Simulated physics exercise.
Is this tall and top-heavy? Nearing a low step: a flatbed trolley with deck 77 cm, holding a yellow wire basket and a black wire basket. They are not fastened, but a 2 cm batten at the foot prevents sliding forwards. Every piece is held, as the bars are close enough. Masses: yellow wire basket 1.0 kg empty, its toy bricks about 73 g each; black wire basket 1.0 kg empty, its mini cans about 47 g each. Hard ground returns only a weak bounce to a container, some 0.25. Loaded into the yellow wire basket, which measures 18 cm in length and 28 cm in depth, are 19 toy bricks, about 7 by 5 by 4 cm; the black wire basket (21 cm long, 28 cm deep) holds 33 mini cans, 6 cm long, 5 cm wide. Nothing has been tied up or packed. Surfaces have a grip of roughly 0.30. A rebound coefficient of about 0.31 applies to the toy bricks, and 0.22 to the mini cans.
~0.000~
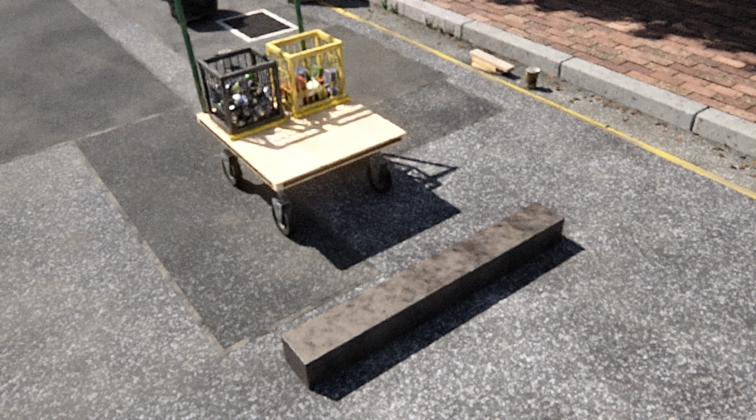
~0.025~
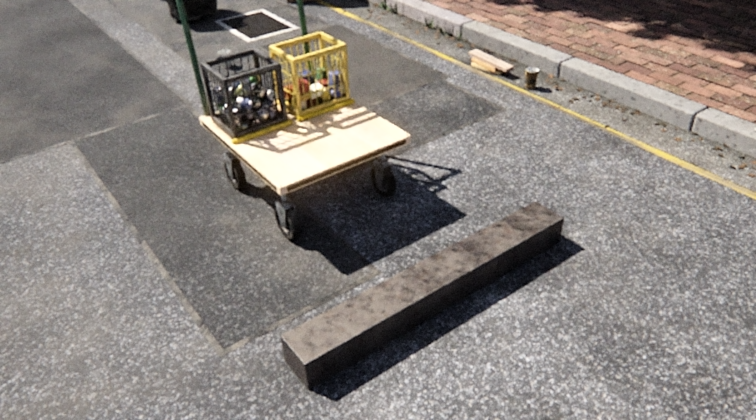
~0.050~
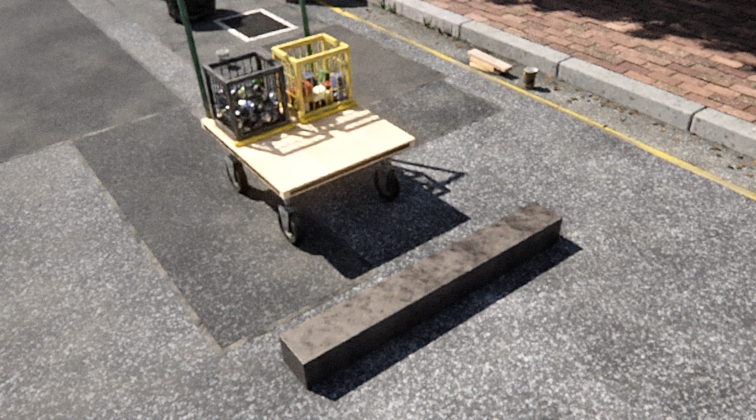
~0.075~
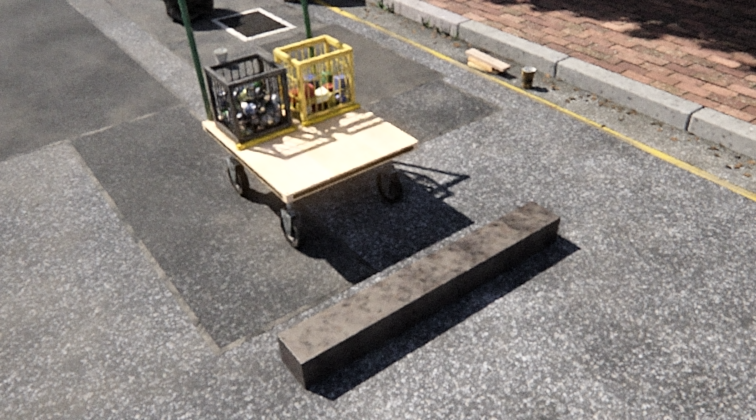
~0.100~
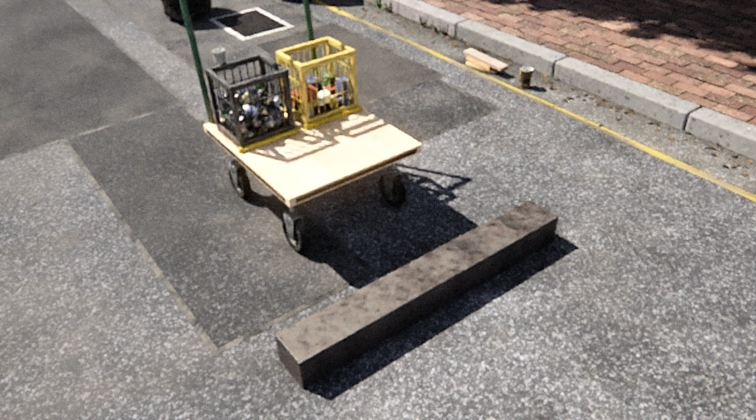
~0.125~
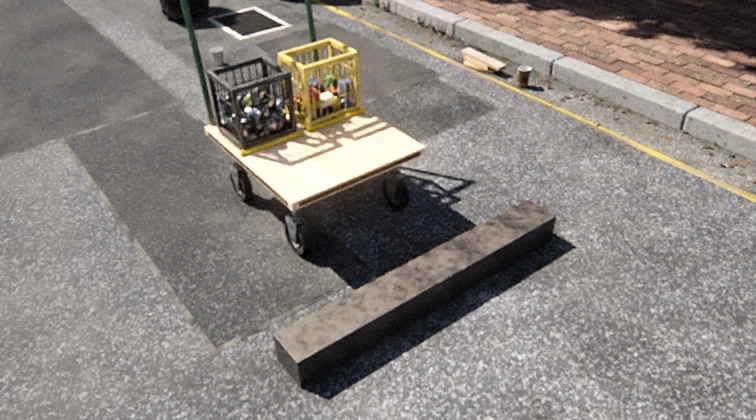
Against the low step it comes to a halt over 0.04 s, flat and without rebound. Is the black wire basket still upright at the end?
Yes.
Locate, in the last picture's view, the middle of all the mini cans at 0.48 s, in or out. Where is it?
At about (302, 146) in pixels.
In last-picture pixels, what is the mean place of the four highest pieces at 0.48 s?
Mean place: About (304, 129) in the last picture.
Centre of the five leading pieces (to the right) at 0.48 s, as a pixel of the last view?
Mean position approx. (366, 131).
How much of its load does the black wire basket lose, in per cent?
0 %.
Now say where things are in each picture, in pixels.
In the first frame (we follow the rim corner now nearest the camera; the camera pans a little), black wire basket at (221, 76); yellow wire basket at (289, 56); 56 cm still to roll; nothing out yet.
In the second frame, black wire basket at (224, 78); yellow wire basket at (293, 59); 52 cm still to roll.
In the third frame, black wire basket at (226, 81); yellow wire basket at (296, 61); 49 cm still to roll.
In the fourth frame, black wire basket at (229, 83); yellow wire basket at (298, 63); 45 cm still to roll.
In the fifth frame, black wire basket at (230, 86); yellow wire basket at (300, 65); 41 cm still to roll.
In the sixth frame, black wire basket at (232, 88); yellow wire basket at (303, 67); 37 cm still to roll; nothing out yet.
After 0.36 s, the jolt starts.
After 0.48 s, the yellow wire basket leans 11° with 0 of 19 out and the black wire basket leans 8° with 0 of 33 out.
After 0.66 s, the yellow wire basket is upright with 0 of 19 out and the black wire basket is upright with 0 of 33 out.
Final count (at 0.90 s), the yellow wire basket is upright with 0 of 19 out and the black wire basket is upright with 0 of 33 out. Greatest lean of the black wire basket, 8°.
